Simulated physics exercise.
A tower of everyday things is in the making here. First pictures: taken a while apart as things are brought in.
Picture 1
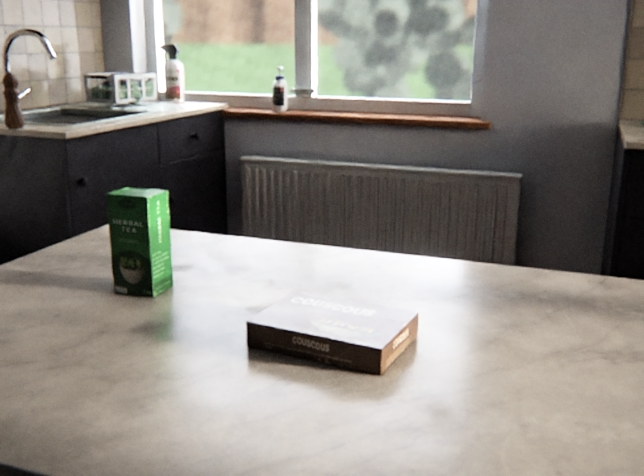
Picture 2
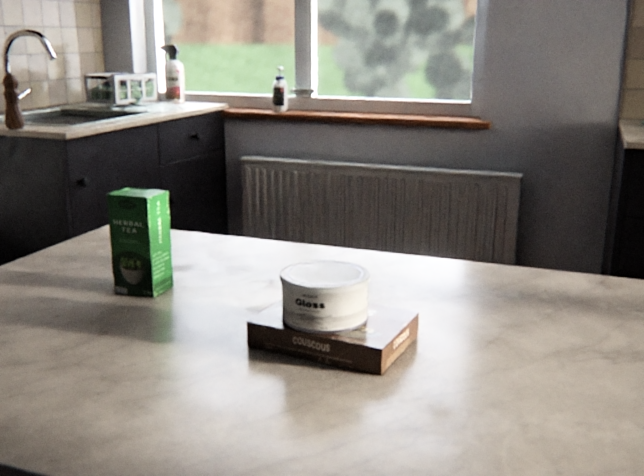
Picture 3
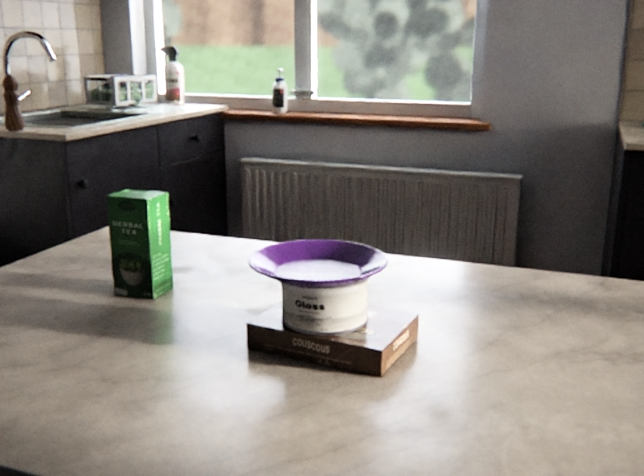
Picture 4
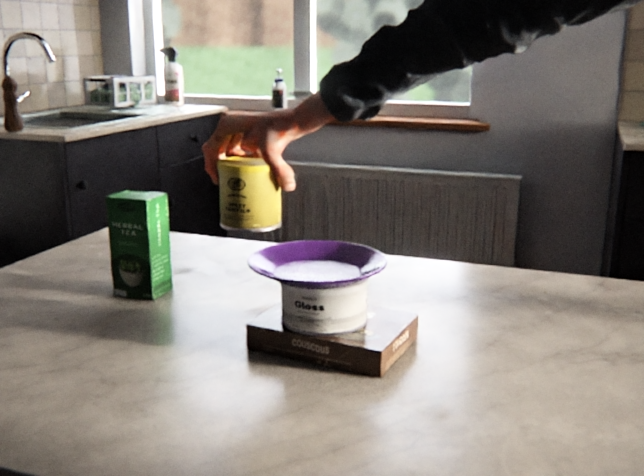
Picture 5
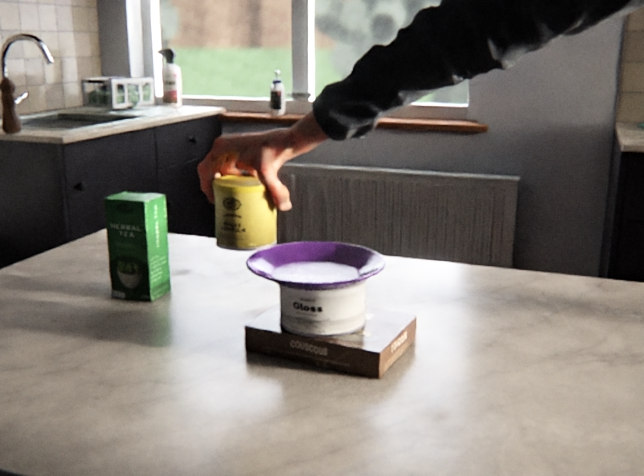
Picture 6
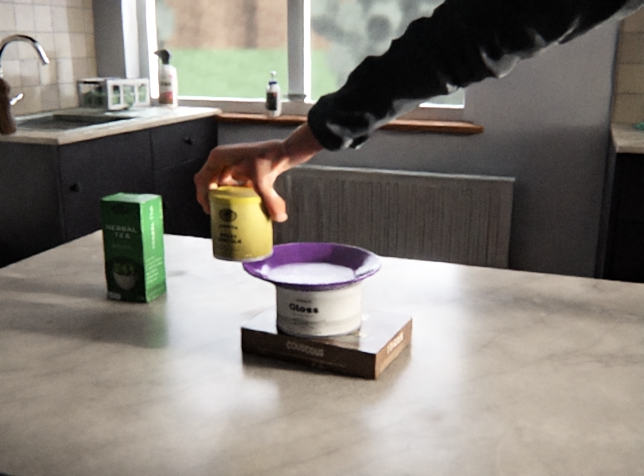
A kitchen with a sink at left, a window and a radiator is seen from slightly above a pale marble-look table, the view holding still and then shifting very slightly near the end. A green tea carton stands at left, and near the centre a white tub, then a purple plate, appear on a flat brown box. A dark-sleeved arm lowers a yellow tin just left of the plate, keeping hold of it.
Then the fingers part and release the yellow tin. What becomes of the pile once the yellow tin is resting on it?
Seems the tower doesn't stand.
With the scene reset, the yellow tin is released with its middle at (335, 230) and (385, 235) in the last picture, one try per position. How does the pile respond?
Attempt one, the pile survives; attempt two, it falls over.
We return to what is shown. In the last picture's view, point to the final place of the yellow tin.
End spot: Near (198, 305).
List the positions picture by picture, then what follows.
The last thing is not in view yet; green carton (141, 242), in the first picture.
The last thing is not in view yet, in the second picture.
The last thing is not in view yet; green carton (141, 243), in the third picture.
Coming down; yellow tin (250, 193); purple plate (317, 267), in the fourth picture.
Coming down; yellow tin (245, 212); green carton (139, 246), in the fifth picture.
Set down, still held; yellow tin (242, 223); purple plate (312, 270), in the sixth picture.
Then, 0.30 s later than the last frame, yellow tin now fallen.
Then, 0.40 s later than the last frame, things are still on the move.
Then, 0.60 s later than the last frame, nothing new.
Then, 1.90 s later than the last frame, yellow tin resting near (199, 305).
When it is over, fallen, yellow tin; the other 4 as before. End places, in pixels of the last picture, yellow tin near (199, 305). The pile loses its balance.
